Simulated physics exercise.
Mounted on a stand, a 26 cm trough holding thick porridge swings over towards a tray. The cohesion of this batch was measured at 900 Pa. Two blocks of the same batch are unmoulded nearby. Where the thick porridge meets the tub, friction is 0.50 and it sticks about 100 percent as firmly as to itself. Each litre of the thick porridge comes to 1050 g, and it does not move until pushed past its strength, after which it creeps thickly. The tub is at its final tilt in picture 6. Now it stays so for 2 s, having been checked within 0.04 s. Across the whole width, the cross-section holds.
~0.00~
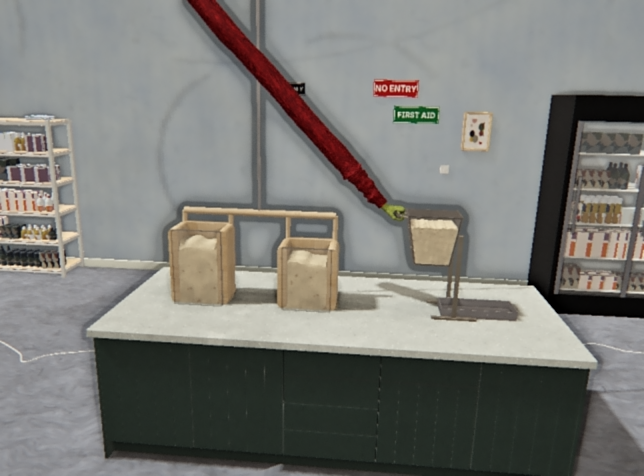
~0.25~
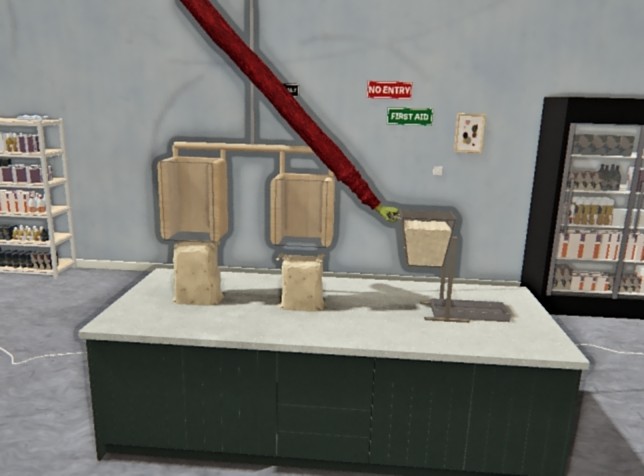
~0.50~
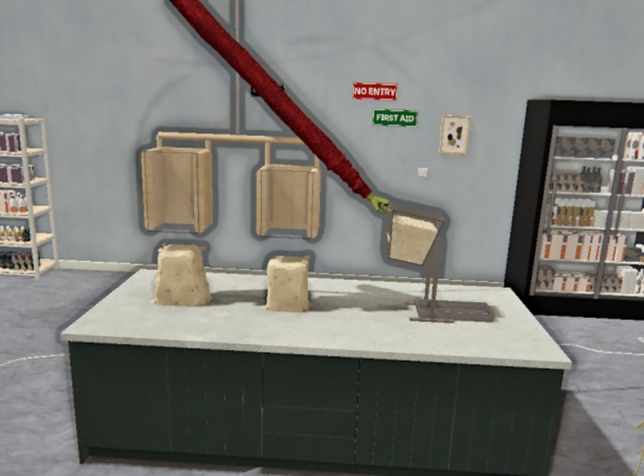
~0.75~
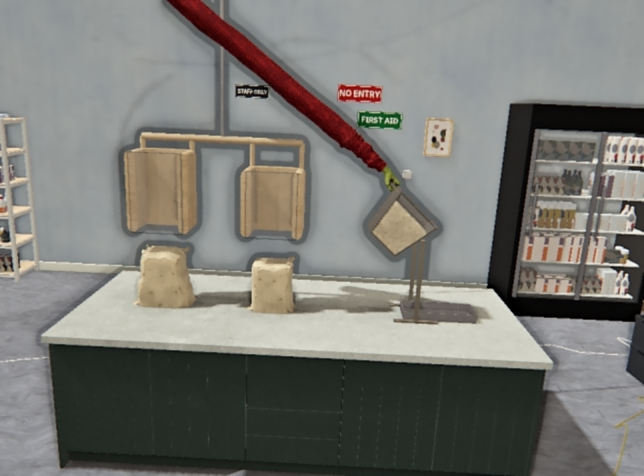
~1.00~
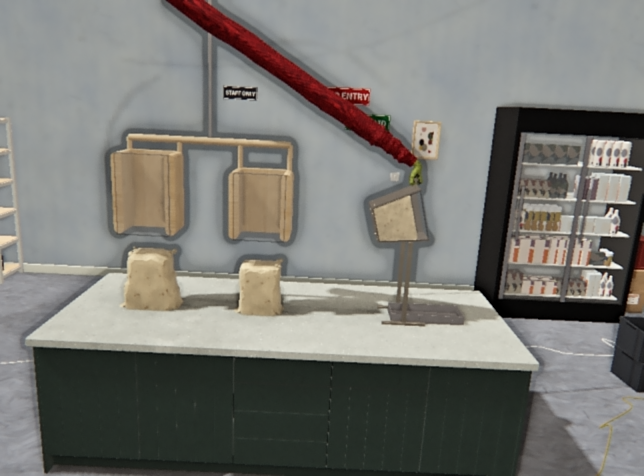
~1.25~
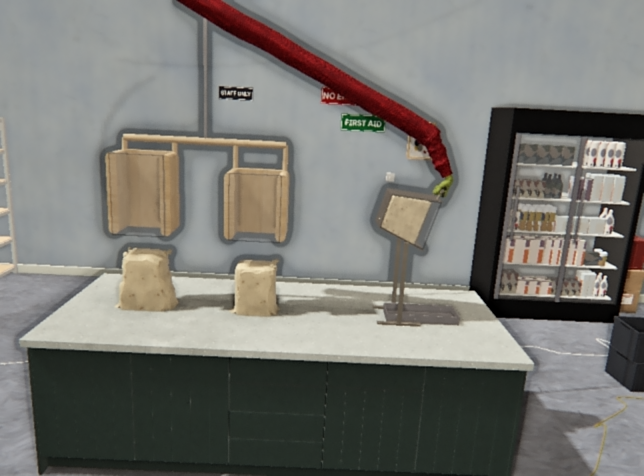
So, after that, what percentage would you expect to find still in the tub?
I would expect about 0 % still in the tub.
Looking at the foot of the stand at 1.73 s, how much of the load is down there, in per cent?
Some 0 % has got all the way down.
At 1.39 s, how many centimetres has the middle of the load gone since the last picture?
Something like 3 cm, give or take.
After 1.39 s, the tub is at 106 degrees and holds 100 %.
After 1.56 s, the tub is at 106 degrees and holds 91 %.
After 1.73 s, the tub is at 106 degrees and holds 56 %.
After 1.90 s, the tub is at 106 degrees and holds 4 %.
After 3.25 s, the tub is at 106 degrees and holds 0 %.
